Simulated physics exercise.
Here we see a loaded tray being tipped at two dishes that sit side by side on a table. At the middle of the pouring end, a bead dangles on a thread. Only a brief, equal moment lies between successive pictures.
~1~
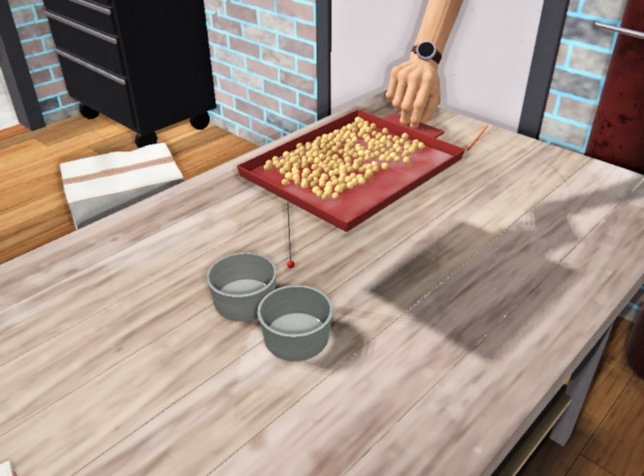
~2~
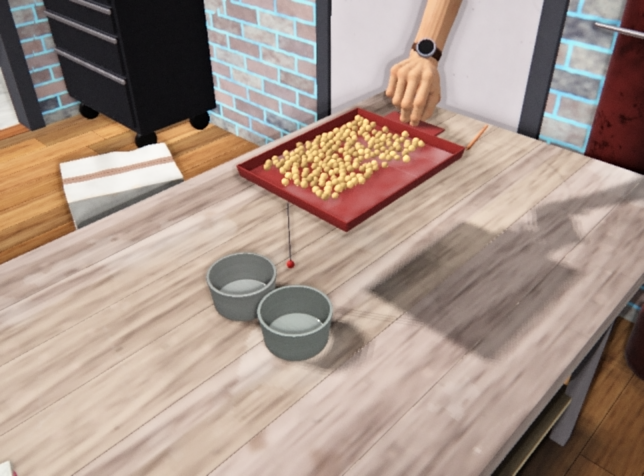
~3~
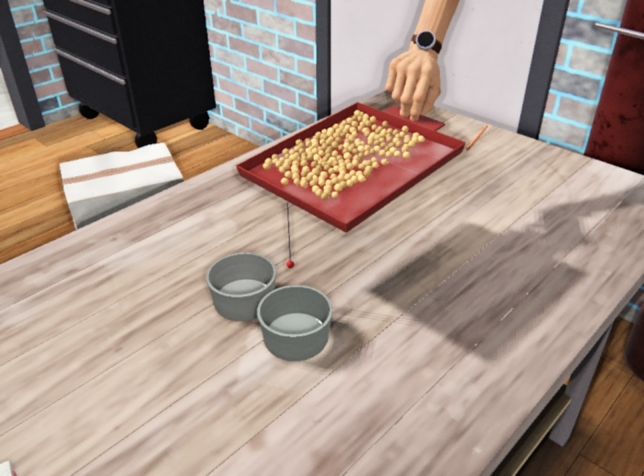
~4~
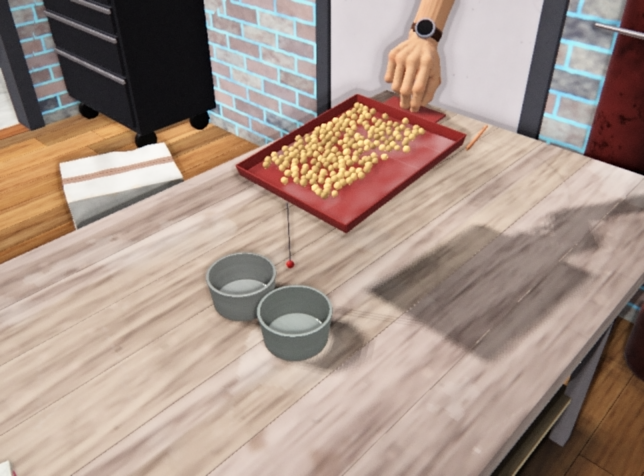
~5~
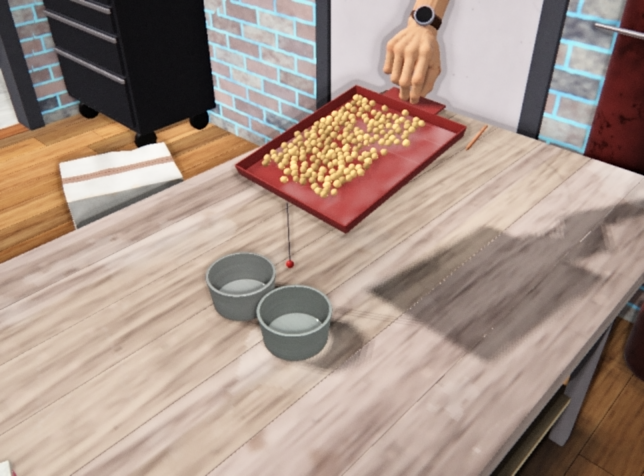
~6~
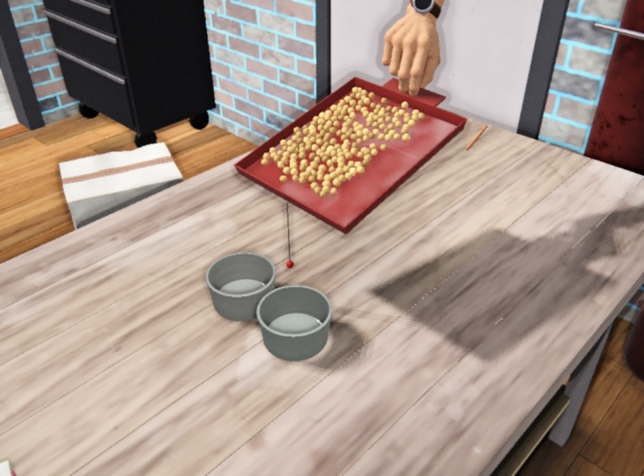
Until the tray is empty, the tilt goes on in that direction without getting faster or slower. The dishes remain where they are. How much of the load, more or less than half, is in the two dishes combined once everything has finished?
Looks like the dishes end up with the bulk of it in the end.
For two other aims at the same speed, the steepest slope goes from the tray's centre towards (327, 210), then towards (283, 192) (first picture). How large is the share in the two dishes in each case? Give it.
You'd get 50 per cent the first time and 80 per cent the second time.
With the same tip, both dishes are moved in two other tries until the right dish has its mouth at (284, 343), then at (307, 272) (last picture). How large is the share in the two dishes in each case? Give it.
30 %, 0 %.
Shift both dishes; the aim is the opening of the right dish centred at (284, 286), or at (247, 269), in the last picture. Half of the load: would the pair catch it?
For the earlier try a smaller portion is kept, for the later one a smaller portion.
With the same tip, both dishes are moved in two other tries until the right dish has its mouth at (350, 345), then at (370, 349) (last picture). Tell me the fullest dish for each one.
Well, first the dish at left, then the dish at left.
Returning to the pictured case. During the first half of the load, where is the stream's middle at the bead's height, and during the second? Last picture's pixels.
The first part passes (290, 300); everything after passes (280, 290).
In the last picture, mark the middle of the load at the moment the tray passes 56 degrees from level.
Somewhere about pixel (300, 173).
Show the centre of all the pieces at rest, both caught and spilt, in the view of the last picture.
About pixel (286, 330).
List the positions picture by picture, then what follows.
In the first frame, corners of the pouring end near (240, 165) and (347, 221), level; middle of the load near (346, 156), dried chickpeas; left dish near (217, 301); right dish near (270, 340); bead on its thread near (291, 264).
In the second frame, corners of the pouring end near (240, 165) and (347, 221), level; middle of the load near (346, 155).
In the third frame, corners of the pouring end near (239, 165) and (346, 221), tipped barely, lowest at the right corner; middle of the load near (346, 152).
In the fourth frame, corners of the pouring end near (238, 165) and (346, 222), tipped a little, lowest at the right corner; middle of the load near (346, 147).
In the fifth frame, corners of the pouring end near (238, 165) and (345, 223), tipped a little, lowest at the right corner; middle of the load near (345, 142).
In the sixth frame, corners of the pouring end near (237, 165) and (345, 225), tipped a little, lowest at the right corner; middle of the load near (344, 138); left dish near (216, 301); right dish near (269, 339).
Shortly afterwards, tray tipped steeply; all but a few on the tray; only a few in the right dish; only a few in the air.
Next, tray tipped right over; all but a few on the tray; only a few in the right dish; only a few outside both.
Some moments later, tray tipped past a quarter turn; near half in the right dish; near a quarter in the left dish; near a quarter outside both.
In the end, tray tipped past a quarter turn; near half in the right dish; near a quarter in the left dish; near a quarter outside both.
